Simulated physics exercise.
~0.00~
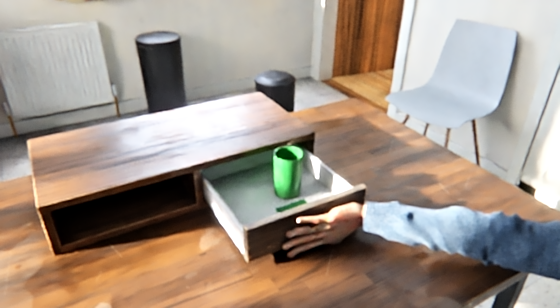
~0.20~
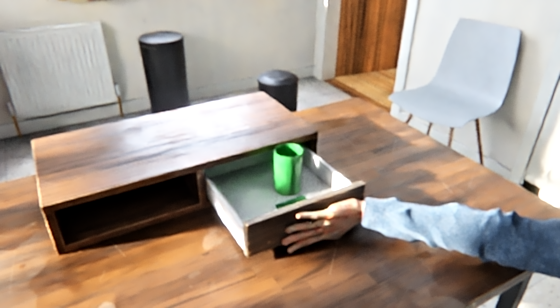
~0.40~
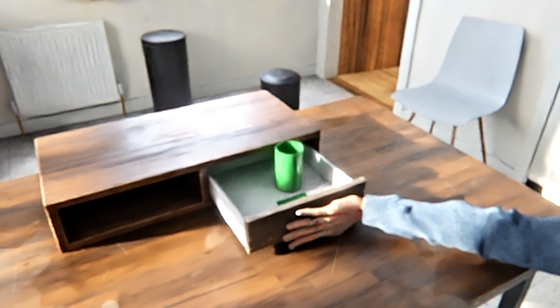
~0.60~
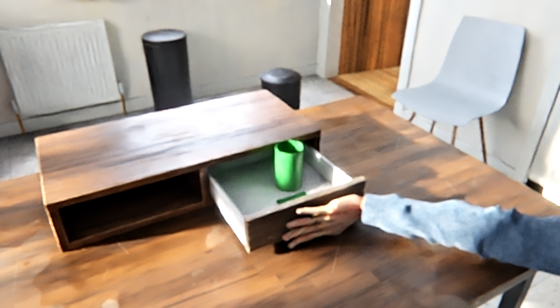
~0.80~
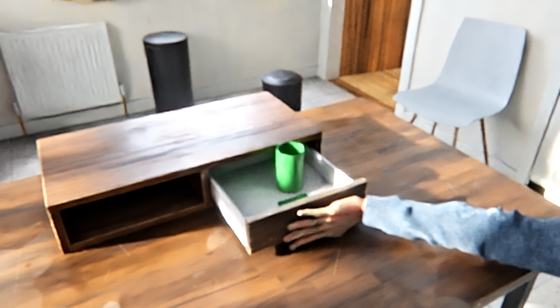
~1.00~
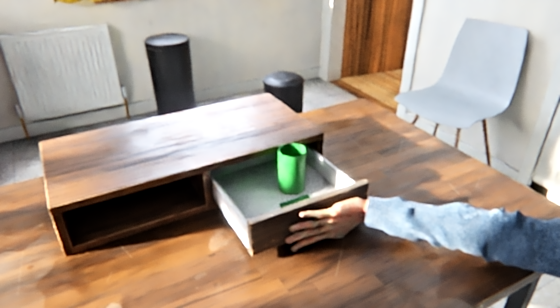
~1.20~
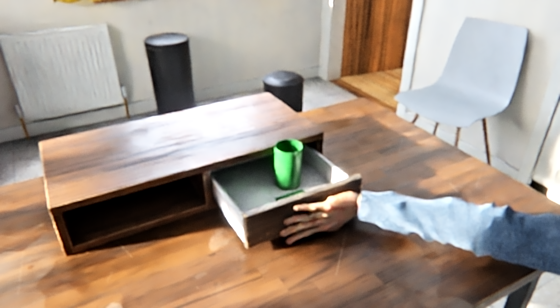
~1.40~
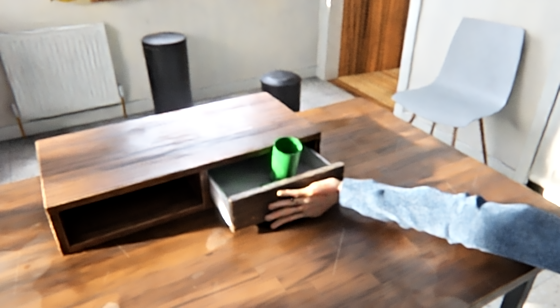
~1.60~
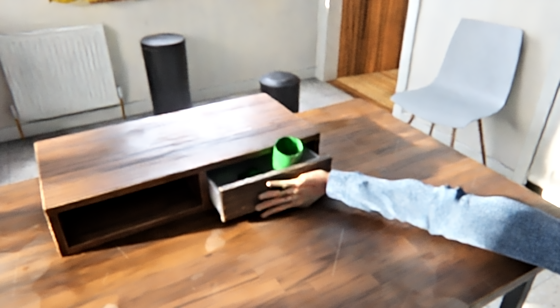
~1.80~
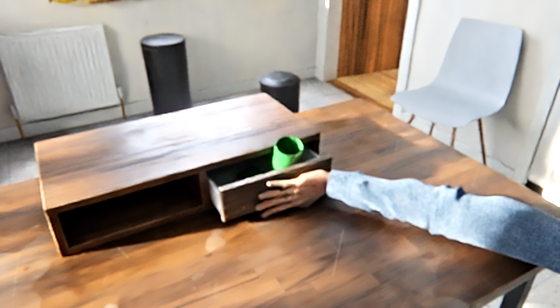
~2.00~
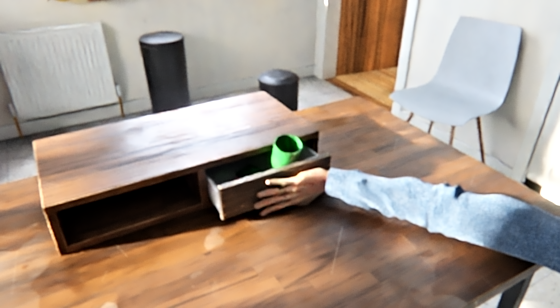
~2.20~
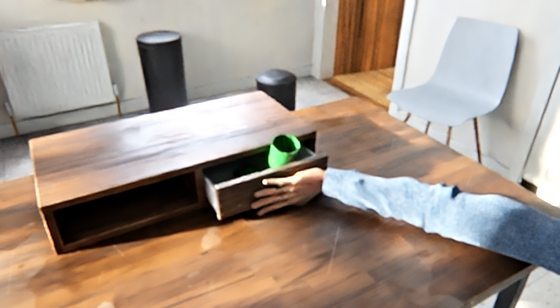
A drawer holding an upright green cup sits open in a low wooden chest on a table while a hand rests on its front. The hand then pushes it inward, the cup tilts, and the drawer stops partway, remaining ajar with the cup leaning and the hand still against it.
